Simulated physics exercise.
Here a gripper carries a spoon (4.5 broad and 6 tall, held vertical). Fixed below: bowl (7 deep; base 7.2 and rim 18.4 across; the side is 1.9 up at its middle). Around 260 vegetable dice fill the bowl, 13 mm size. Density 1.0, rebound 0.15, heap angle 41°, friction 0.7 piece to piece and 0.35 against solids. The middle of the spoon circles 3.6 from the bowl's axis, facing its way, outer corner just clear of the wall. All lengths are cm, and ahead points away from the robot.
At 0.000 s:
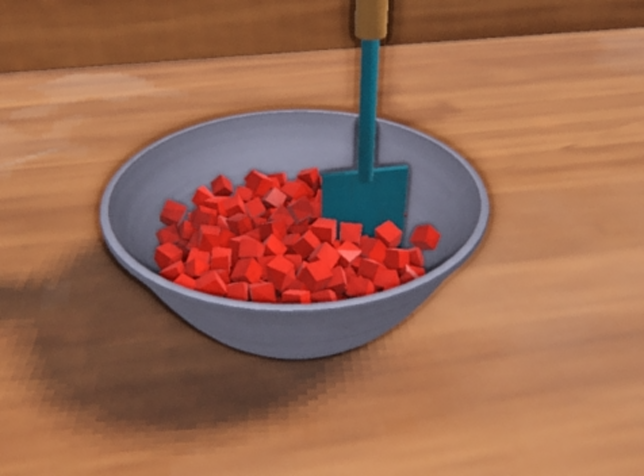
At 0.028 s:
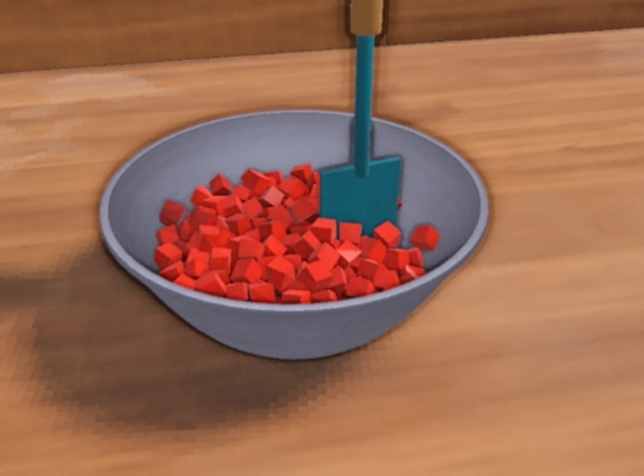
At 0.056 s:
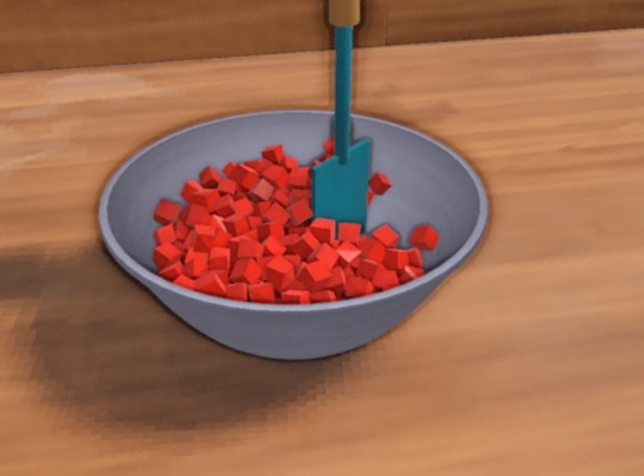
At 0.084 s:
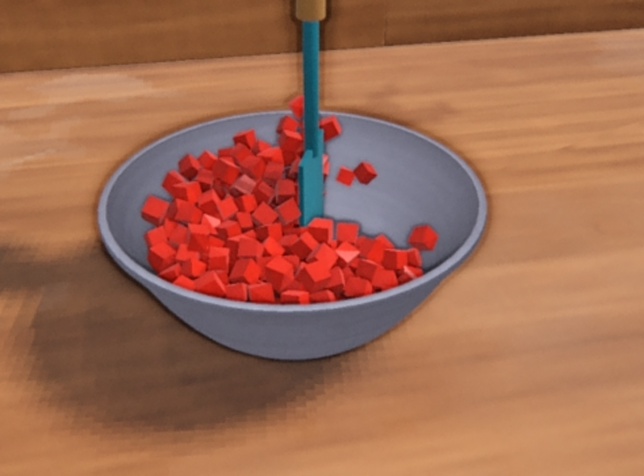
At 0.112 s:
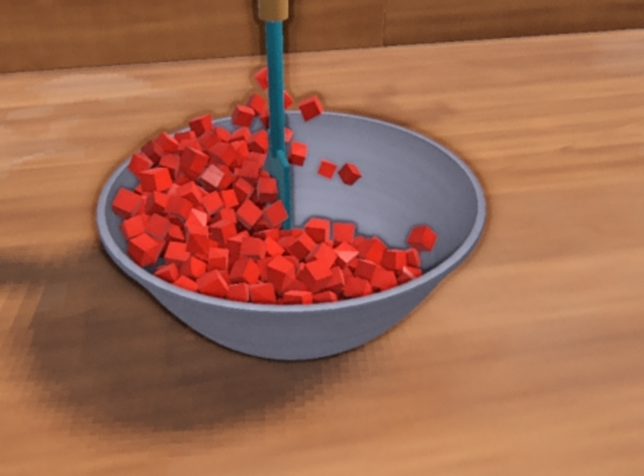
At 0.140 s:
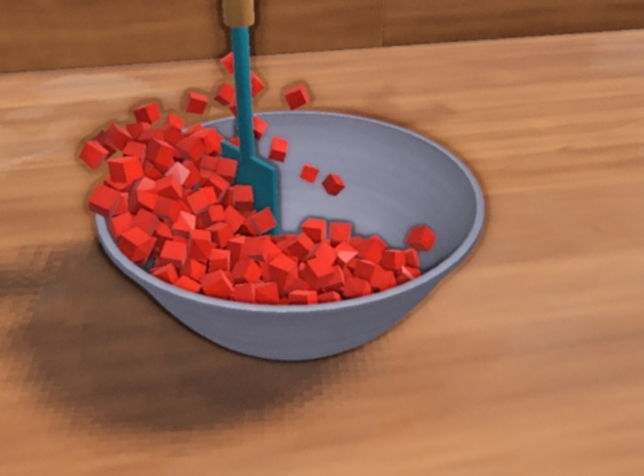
On a wooden surface with a brown wooden panel behind it, seen from above at an angle, the camera stays still. A grey bowl holds a heap of small red cubes, with a teal flat-bladed tool with a tan handle standing upright right of centre. The tool sweeps left through the bowl while turning, pushing cubes up over the left rim and tossing several into the air.
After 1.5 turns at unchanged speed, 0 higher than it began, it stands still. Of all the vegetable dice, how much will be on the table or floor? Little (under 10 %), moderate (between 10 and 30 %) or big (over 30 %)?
Share on the table or floor: Big (over 30 %).
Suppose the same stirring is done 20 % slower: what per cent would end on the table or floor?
Then about 35 per cent.
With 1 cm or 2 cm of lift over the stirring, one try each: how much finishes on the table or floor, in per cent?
Some 50 and 45 per cent.
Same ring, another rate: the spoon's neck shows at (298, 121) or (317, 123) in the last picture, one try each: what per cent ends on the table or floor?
Some 20 and 15 per cent.
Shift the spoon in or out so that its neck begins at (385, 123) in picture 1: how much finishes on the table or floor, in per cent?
About 55 per cent.
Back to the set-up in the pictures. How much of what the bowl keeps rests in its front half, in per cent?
Some 60 per cent.
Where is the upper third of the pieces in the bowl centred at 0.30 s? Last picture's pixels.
At about (384, 247).
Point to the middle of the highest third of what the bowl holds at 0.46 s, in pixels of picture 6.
At about (261, 140).
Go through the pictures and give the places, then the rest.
The spoon neck at (366, 144), 0° round; upper third of the load around (292, 243), from x 170 to 425, top at y 180; 264 in the bowl, in the first frame.
The spoon neck at (362, 139), 10° round; upper third of the load around (290, 239), from x 170 to 425, top at y 175, in the second frame.
The spoon neck at (342, 128), 36° round; upper third of the load around (280, 227), from x 165 to 425, top at y 150, in the third frame.
The spoon neck at (311, 121), 64° round; upper third of the load around (254, 204), from x 155 to 425, top at y 105, in the fourth frame.
The spoon neck at (277, 121), 93° round; upper third of the load around (216, 195), from x 125 to 420, top at y 80; 263 in the bowl, 1 in flight or on the tool, in the fifth frame.
The spoon neck at (246, 129), 121° round; upper third of the load around (179, 194), from x 95 to 420, top at y 65; 257 in the bowl, 7 in flight or on the tool, in the sixth frame.
After 0.30 s, 281° round, highest piece 11 above the table; 193 in the bowl, 18 on the table or floor, 53 in flight or on the tool.
After 0.46 s, 80° round, highest piece 10 above the table; 162 in the bowl, 84 on the table or floor, 18 in flight or on the tool.
After 0.74 s, 180° round, highest piece 7 above the table; 143 in the bowl, 121 on the table or floor.
After 1.44 s, 180° round, highest piece 7 above the table; 143 in the bowl, 121 on the table or floor.
In the end, 143 in the bowl, 121 on the table or floor. That is 46 % on the table or floor.
